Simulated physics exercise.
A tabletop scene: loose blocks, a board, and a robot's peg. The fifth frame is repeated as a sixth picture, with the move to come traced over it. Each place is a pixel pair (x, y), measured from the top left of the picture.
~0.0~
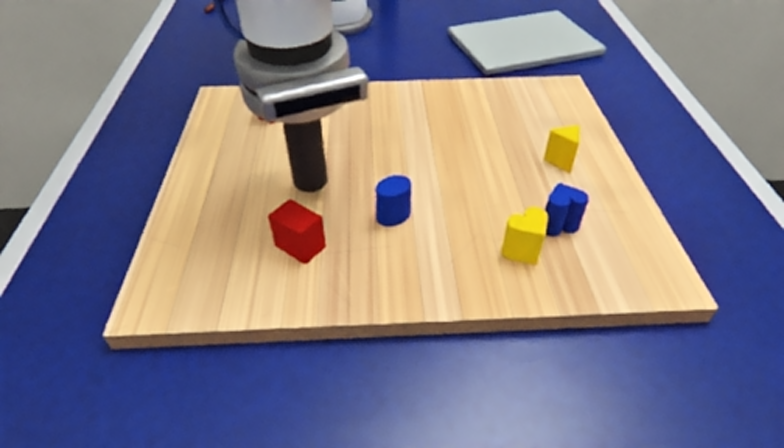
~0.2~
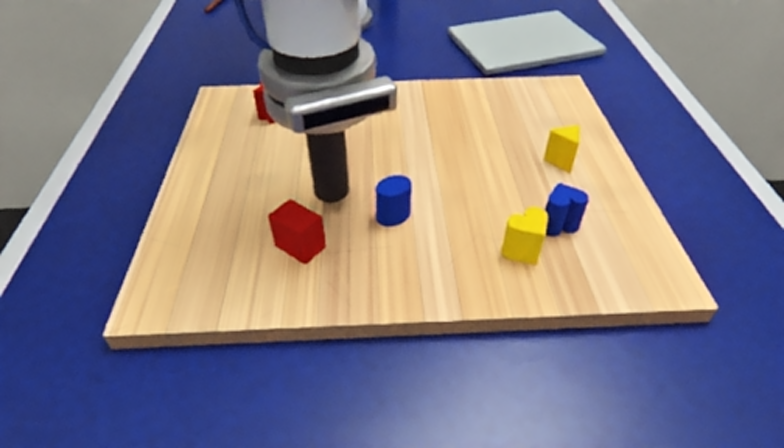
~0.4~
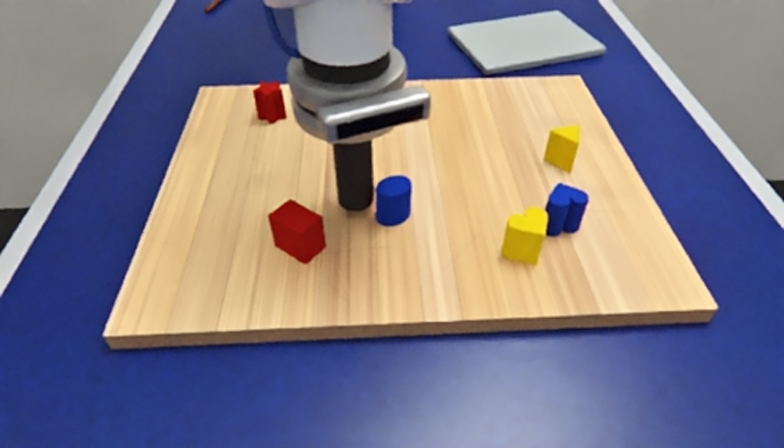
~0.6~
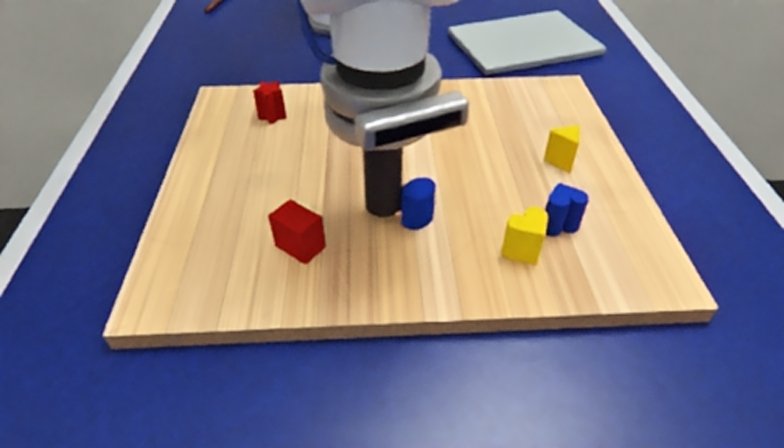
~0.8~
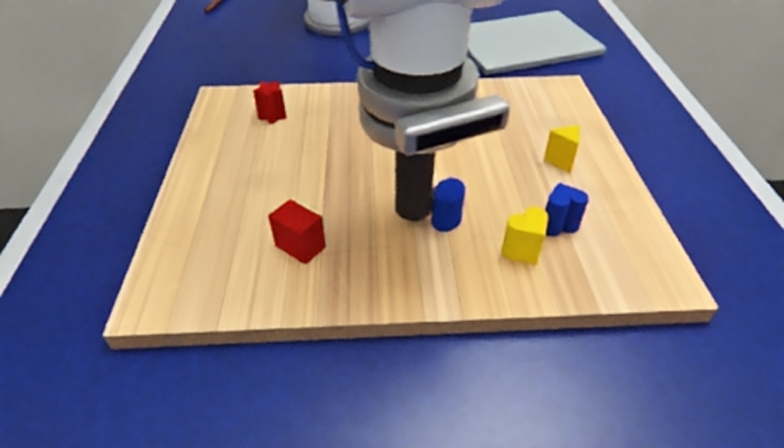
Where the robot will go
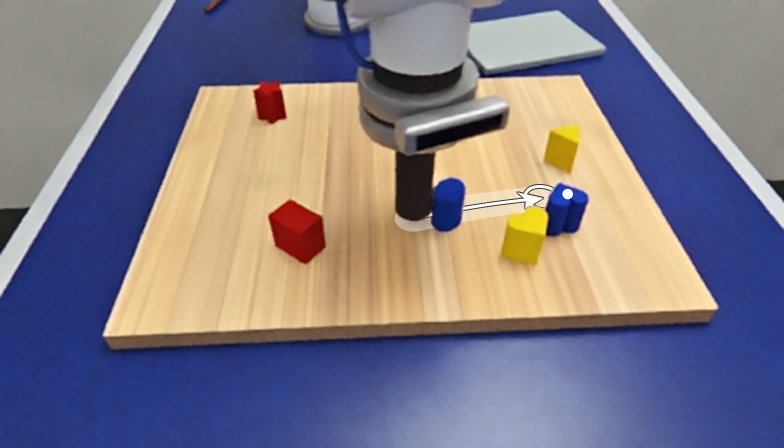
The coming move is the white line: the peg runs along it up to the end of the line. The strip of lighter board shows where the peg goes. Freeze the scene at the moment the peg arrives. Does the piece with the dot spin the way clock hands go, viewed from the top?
It seems not.
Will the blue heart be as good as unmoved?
Final answer: No.
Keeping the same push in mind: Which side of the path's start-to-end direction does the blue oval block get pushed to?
Right side.
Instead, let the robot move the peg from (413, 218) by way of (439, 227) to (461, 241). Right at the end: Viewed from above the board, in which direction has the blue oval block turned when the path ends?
Counter-clockwise, from overhead.
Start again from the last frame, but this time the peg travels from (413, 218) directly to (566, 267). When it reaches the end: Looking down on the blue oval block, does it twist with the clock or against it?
My answer: Anticlockwise.
Path on the board, from (413, 218) by way of (457, 210) and (500, 203) to (543, 198); the dot is on the blue heart.
The first path, step by step. One third of the way, peg (458, 200); blue oval block (496, 185), turned 25° clockwise.
Two thirds of the way, peg (502, 193); blue oval block (539, 188), turned 80° clockwise; blue heart (575, 197).
At the end, peg (546, 188); blue oval block (562, 192), turned 145° clockwise; yellow heart in place; blue heart (595, 206), turned 20° anticlockwise.
